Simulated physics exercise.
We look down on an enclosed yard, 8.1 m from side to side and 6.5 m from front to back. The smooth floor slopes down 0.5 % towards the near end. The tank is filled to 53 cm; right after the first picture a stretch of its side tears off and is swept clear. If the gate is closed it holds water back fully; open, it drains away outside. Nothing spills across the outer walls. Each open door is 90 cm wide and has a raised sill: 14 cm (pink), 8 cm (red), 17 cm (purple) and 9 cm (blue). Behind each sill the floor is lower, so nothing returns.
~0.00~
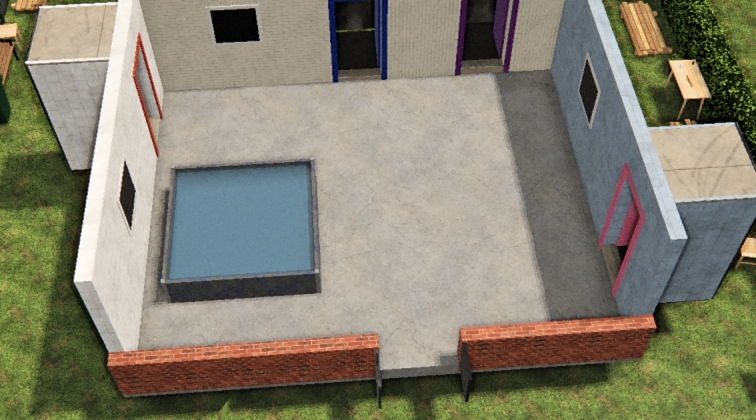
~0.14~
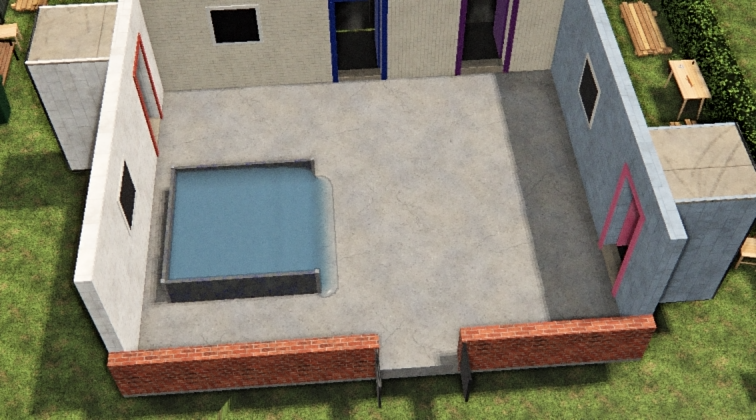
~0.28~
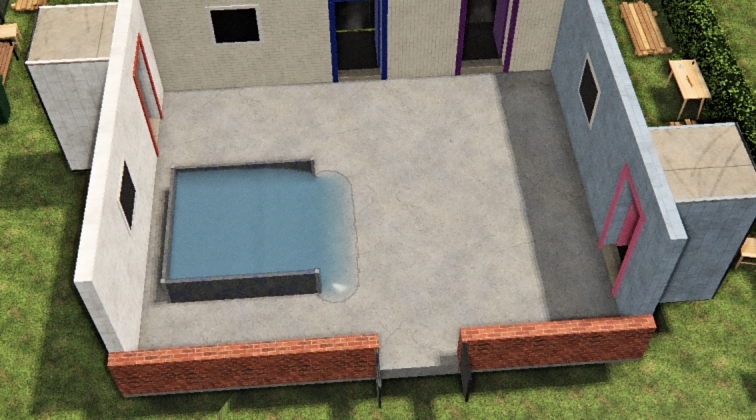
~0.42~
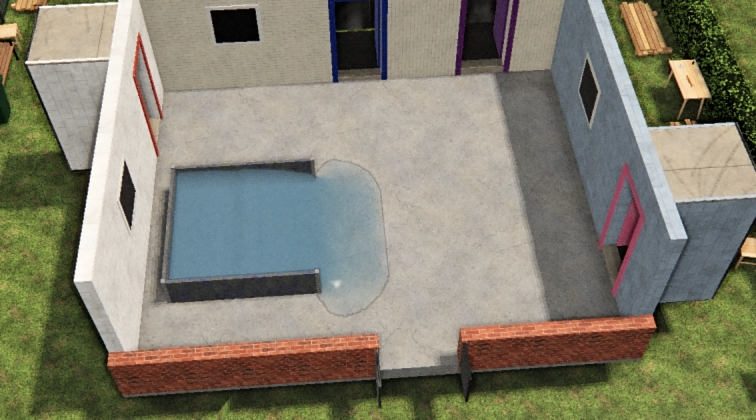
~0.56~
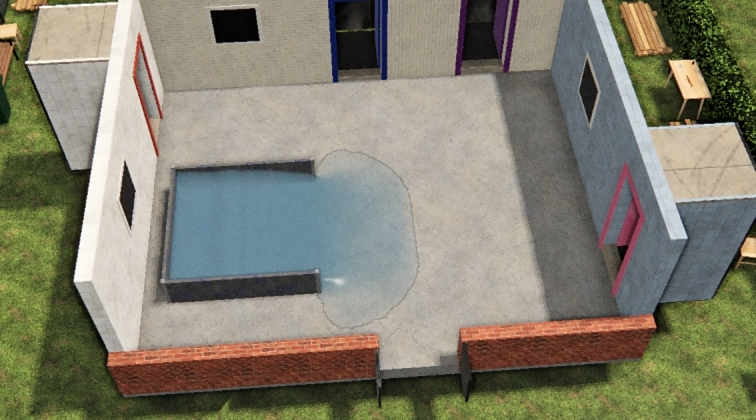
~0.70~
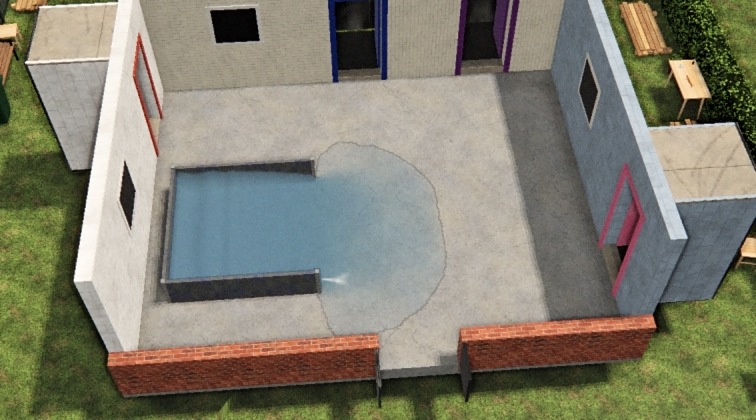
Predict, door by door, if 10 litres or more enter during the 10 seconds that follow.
Within that time: At the pink door it passes the limit; at the red door it keeps below the limit; at the purple door it stays under the limit; at the blue door it stays under the limit.
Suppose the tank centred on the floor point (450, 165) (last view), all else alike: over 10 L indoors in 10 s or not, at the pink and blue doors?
Against that limit: Pink below, blue below.
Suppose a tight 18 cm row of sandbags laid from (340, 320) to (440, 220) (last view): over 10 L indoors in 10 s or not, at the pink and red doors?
Against that limit: Pink not over, red below.
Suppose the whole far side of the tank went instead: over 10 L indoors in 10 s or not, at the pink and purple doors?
Against that limit: Pink not over, purple below.
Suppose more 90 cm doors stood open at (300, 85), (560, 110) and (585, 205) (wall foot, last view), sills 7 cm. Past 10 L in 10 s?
In turn: Under, over, past it.
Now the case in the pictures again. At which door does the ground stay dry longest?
It is the red one.
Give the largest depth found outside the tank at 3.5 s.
Roughly 32 cm.
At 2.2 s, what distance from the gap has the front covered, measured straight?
Some 5.2 m out.
After 1.4 s water covers 35 % of the floor and is deepest (22 cm) near (331, 268); pink door not reached, red door not reached, purple door not reached, blue door not reached.
After 2.2 s water covers 55 % of the floor and is deepest (23 cm) near (584, 219); pink door 20 cm at the sill, 0 L in, red door not reached, purple door not reached, blue door not reached.
After 3.5 s water covers 60 % of the floor and is deepest (32 cm) near (596, 341); pink door 24 cm at the sill, 29 L in, red door not reached, purple door 8 cm at the sill, 0 L in, blue door not reached.
After 6.0 s water covers 60 % of the floor and is deepest (17 cm) near (483, 158); pink door 13 cm at the sill, 82 L in, red door not reached, purple door 12 cm at the sill, 0 L in, blue door 4 cm at the sill, 0 L in.
After 10.0 s water covers 95 % of the floor and is deepest (10 cm) near (156, 178); pink door 7 cm at the sill, 83 L in, red door 7 cm at the sill, 0 L in, purple door 7 cm at the sill, 1 L in, blue door 6 cm at the sill, 0 L in.
